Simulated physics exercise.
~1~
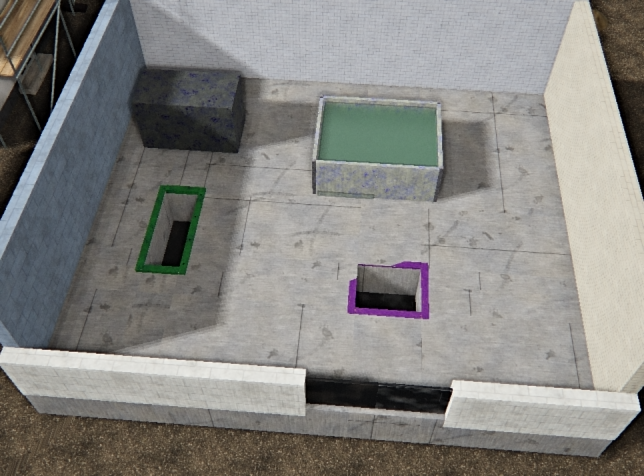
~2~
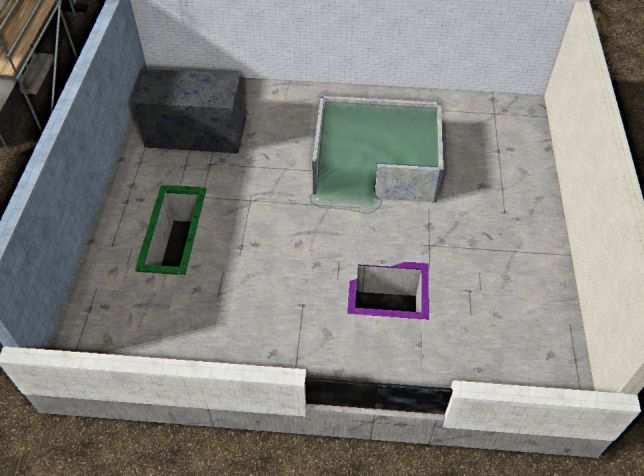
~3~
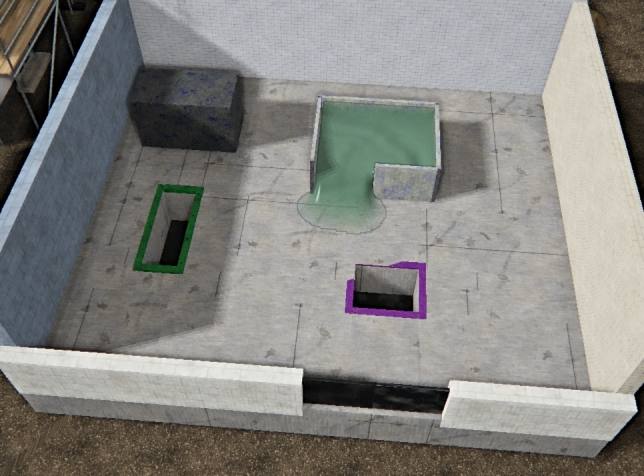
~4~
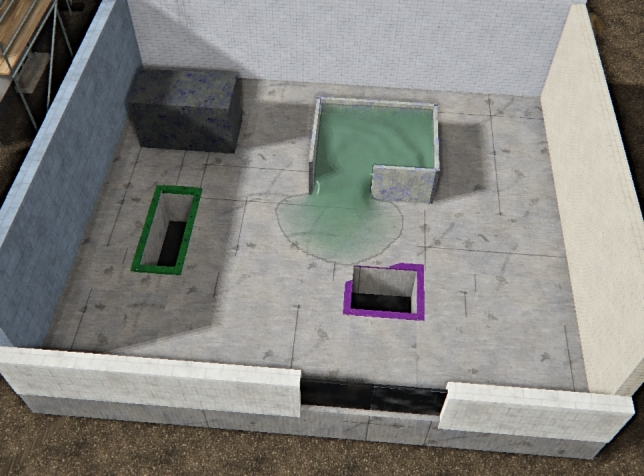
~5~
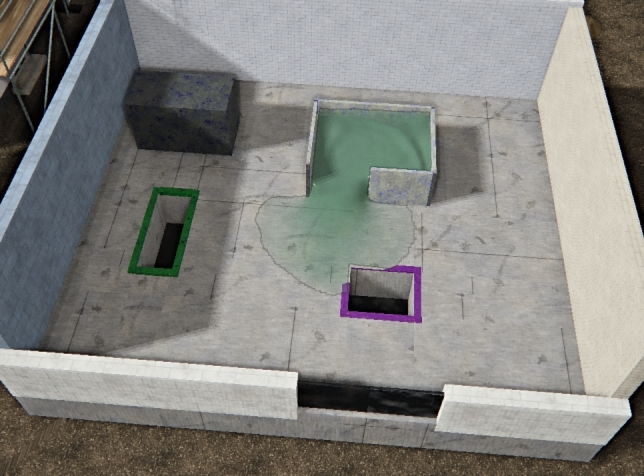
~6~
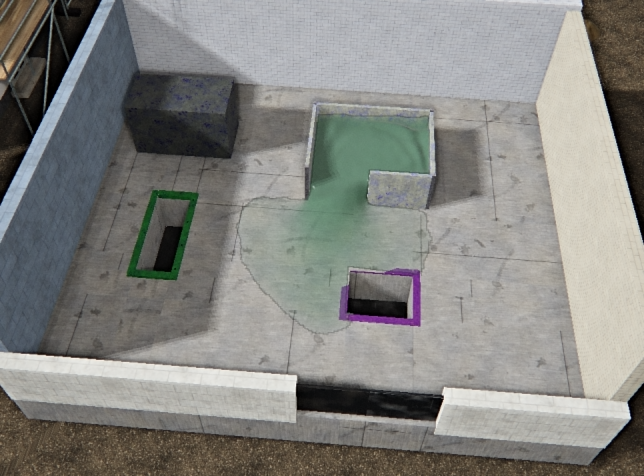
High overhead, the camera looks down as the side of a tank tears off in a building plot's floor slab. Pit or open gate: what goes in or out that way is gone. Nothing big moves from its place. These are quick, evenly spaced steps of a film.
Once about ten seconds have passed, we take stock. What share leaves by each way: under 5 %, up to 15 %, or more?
In order: The gate fails to reach five per cent, the purple pit passes fifteen per cent, the green pit fails to reach five per cent.
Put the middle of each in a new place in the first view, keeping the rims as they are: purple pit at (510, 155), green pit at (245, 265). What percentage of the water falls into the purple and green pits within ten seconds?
Looks like purple collects 6 percent and green collects 14 percent.
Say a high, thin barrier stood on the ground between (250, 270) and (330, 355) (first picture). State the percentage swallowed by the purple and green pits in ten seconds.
The purple pit gets 30 per cent and the green pit gets 6 per cent.
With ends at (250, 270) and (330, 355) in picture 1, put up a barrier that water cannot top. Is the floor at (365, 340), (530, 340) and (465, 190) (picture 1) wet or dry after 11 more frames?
The first location is soaked through, the second is not reached, and the third is not reached.
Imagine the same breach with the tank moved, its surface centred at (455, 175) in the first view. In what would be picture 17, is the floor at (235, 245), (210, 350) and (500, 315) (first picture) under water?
Checking the three spots, I get high and dry, high and dry, swamped.
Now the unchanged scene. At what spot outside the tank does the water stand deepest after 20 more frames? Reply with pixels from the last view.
My best guess is roughly (29, 377).
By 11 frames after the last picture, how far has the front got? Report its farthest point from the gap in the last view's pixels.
Point: (65, 380) in the last picture's pixels.
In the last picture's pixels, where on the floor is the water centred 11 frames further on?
Somewhere around (331, 230) in the last view.
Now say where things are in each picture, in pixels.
Still water in the tank at (379, 134), in the first picture.
The front is at (376, 205), out from the gap at (346, 182), in the second picture.
The front is at (372, 226), out from the gap at (344, 184), in the third picture.
The front is at (351, 260), out from the gap at (342, 186), in the fourth picture.
The front is at (343, 289), out from the gap at (339, 189), in the fifth picture.
Water pours out at (338, 191) and has run to (320, 329), in the sixth picture.
A moment on, water covers 20 % of the floor; the gate 0 %, the purple pit 6 %, the green pit 0 %.
Next, water covers 25 % of the floor; the gate 0 %, the purple pit 11 %, the green pit 1 %.
Then, water covers 35 % of the floor; the gate 0 %, the purple pit 17 %, the green pit 1 %.
Later, water covers 55 % of the floor; the gate 0 %, the purple pit 22 %, the green pit 1 %.
In the end, water covers 75 % of the floor; the gate 0 %, the purple pit 26 %, the green pit 2 %.
